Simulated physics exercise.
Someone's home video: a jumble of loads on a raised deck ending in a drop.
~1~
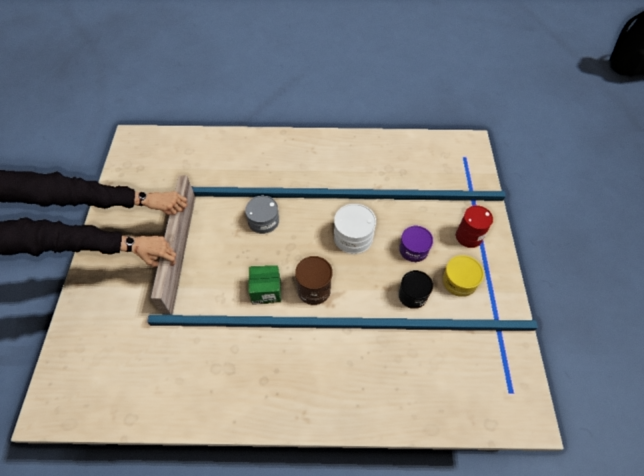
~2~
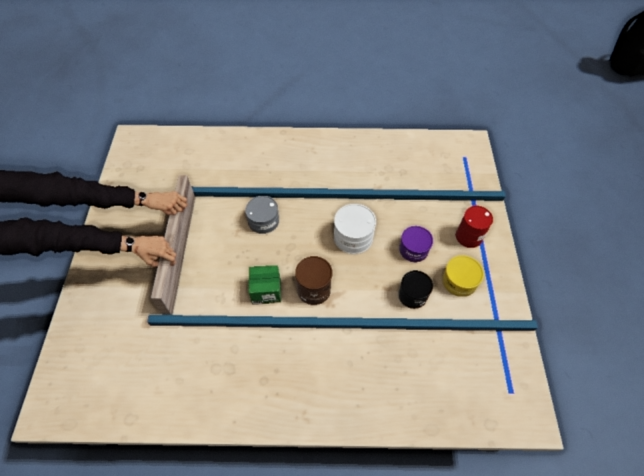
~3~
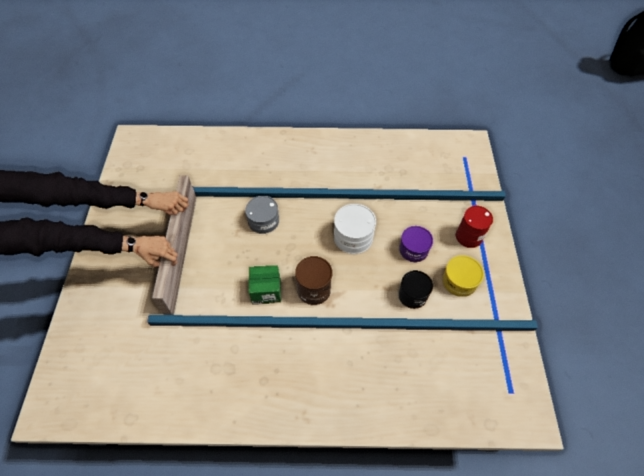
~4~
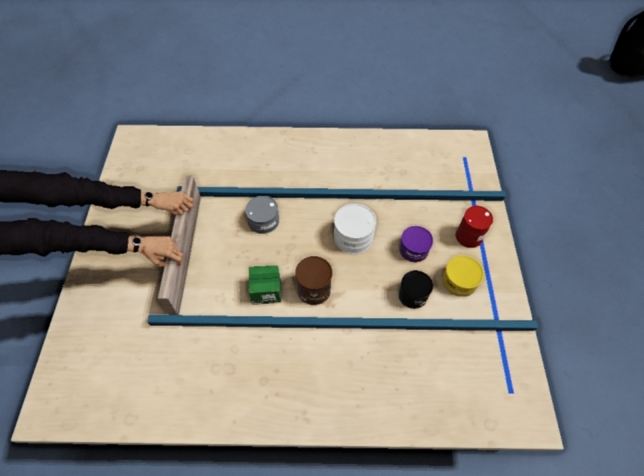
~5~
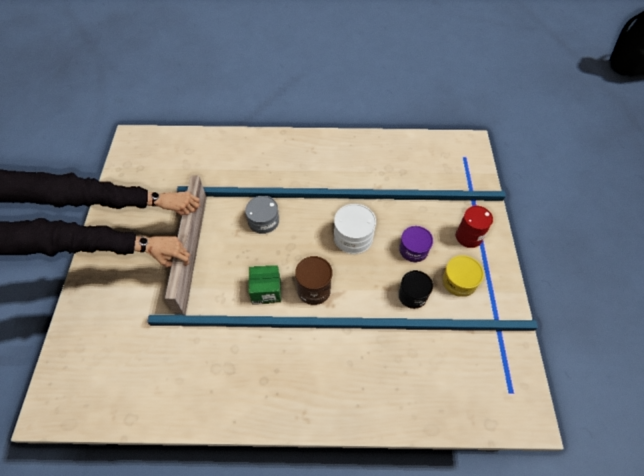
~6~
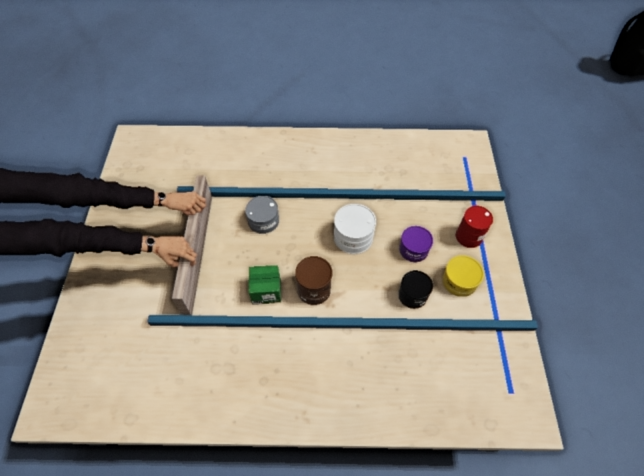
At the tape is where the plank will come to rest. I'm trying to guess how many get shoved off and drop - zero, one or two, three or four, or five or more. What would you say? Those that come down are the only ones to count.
I reckon the ones pushed off reach five at the very least.
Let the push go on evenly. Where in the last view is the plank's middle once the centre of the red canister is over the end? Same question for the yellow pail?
Around (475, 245) first and around (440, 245) second.
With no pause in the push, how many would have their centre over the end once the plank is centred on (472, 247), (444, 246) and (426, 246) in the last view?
The counts are 3, 1 and 0, in that order.
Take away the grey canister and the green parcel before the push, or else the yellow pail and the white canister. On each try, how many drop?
The first try gives 3, the second gives 3.
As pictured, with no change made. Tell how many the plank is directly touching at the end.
Total: 3.
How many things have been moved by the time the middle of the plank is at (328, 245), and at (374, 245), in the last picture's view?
In order, the tallies are 4 and 7.
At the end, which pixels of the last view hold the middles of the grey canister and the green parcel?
About (495, 213), and the other about (510, 287).
Soon after, none off yet; red canister at rest near (474, 227); yellow pail at rest near (462, 276); purple pail at rest near (416, 244).
By the end, the number that fall off is five or more; fallen, brown pail, black pail, purple pail, yellow pail and red canister.
